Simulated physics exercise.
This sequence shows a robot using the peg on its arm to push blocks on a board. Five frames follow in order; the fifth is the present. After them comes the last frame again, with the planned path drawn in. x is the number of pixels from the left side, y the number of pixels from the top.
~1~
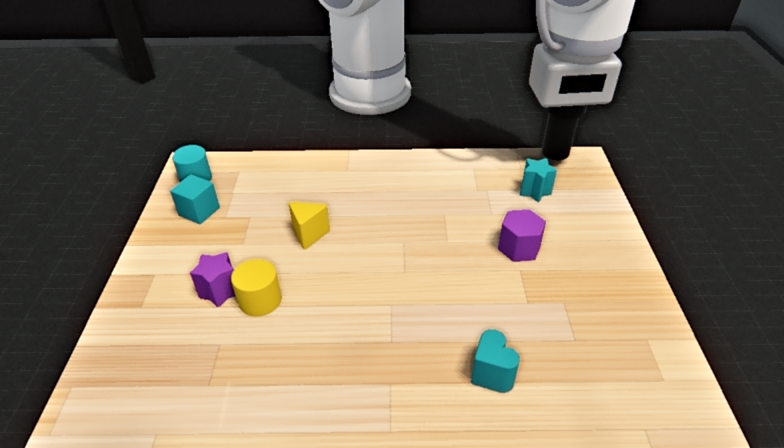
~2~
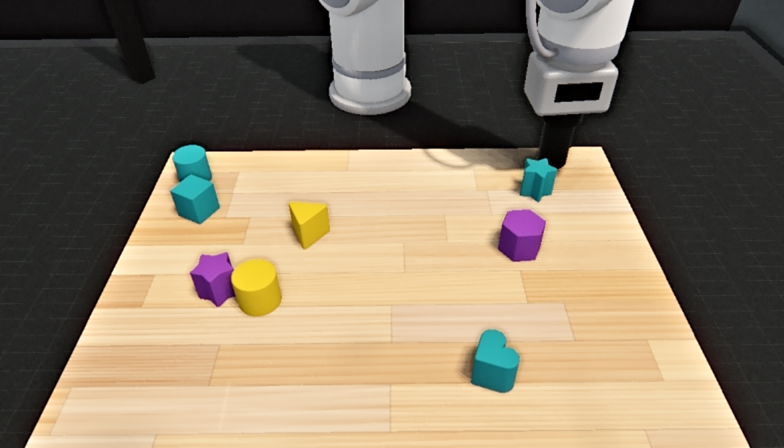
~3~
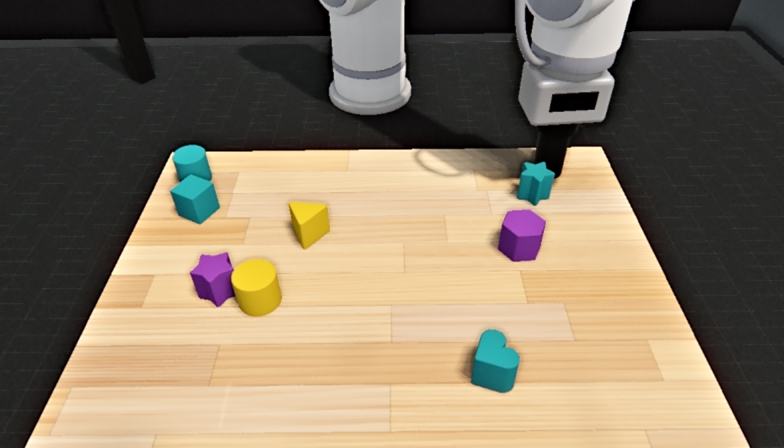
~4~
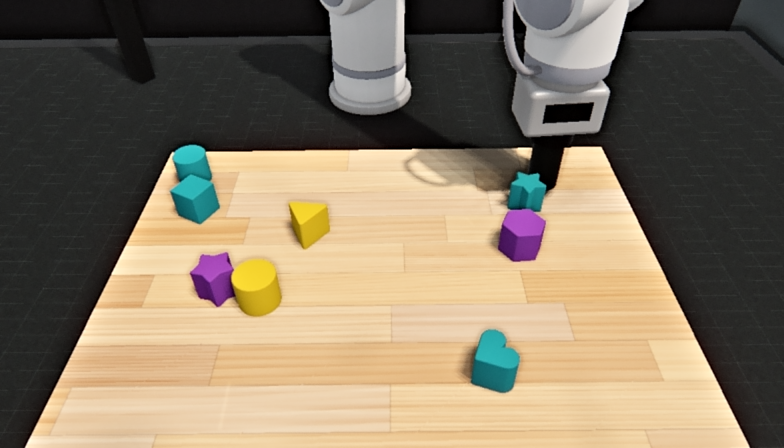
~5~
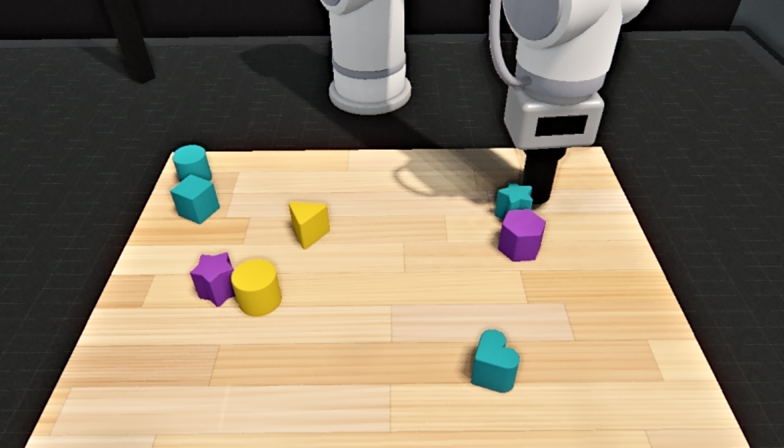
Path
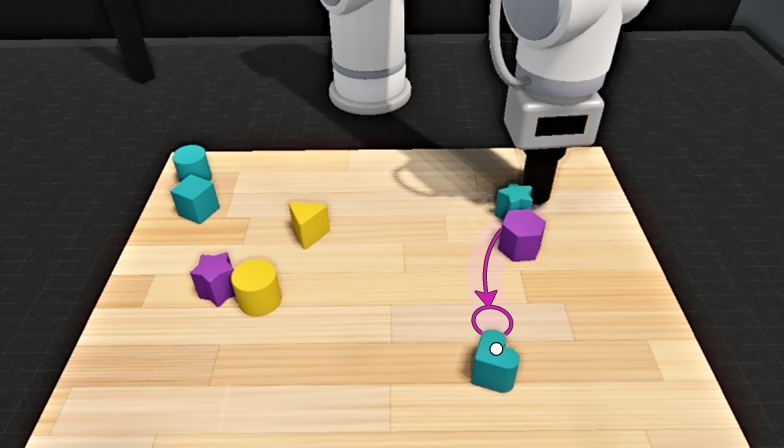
On a wooden board, a robot arm's black peg pushes a turquoise star-shaped block down and left, close to a purple hexagon.
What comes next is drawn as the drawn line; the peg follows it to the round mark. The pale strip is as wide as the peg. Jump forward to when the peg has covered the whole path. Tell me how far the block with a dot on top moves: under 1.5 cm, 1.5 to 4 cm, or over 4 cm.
It moves less than 1.5 cm.
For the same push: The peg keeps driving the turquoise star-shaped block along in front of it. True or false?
That claim is false.
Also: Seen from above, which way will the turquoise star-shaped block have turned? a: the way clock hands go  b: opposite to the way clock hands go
The correct letter is a.
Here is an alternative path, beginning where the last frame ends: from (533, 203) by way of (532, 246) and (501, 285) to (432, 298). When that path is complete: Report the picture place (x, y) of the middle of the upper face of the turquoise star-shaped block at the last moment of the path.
It is at (507, 201).
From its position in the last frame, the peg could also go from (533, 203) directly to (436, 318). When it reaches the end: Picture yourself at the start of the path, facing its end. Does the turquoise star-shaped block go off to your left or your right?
Its sideways move is to the right.
Path on the board, from (533, 203) through (501, 231) and (485, 271) to (492, 322); the dot is on the turquoise heart.
What follows on the original path. One third of the way, peg at (501, 223); turquoise star-shaped block at (477, 213), turned 45° clockwise; purple hexagon at (524, 228), turned 20° anticlockwise.
Two thirds of the way, peg at (486, 263); turquoise star-shaped block at (460, 224), turned 90° clockwise; purple hexagon at (530, 241), turned 65° anticlockwise.
At the end, peg at (494, 313); turquoise heart in place; turquoise star-shaped block at (460, 224), turned 90° clockwise; purple hexagon at (530, 241), turned 65° anticlockwise.
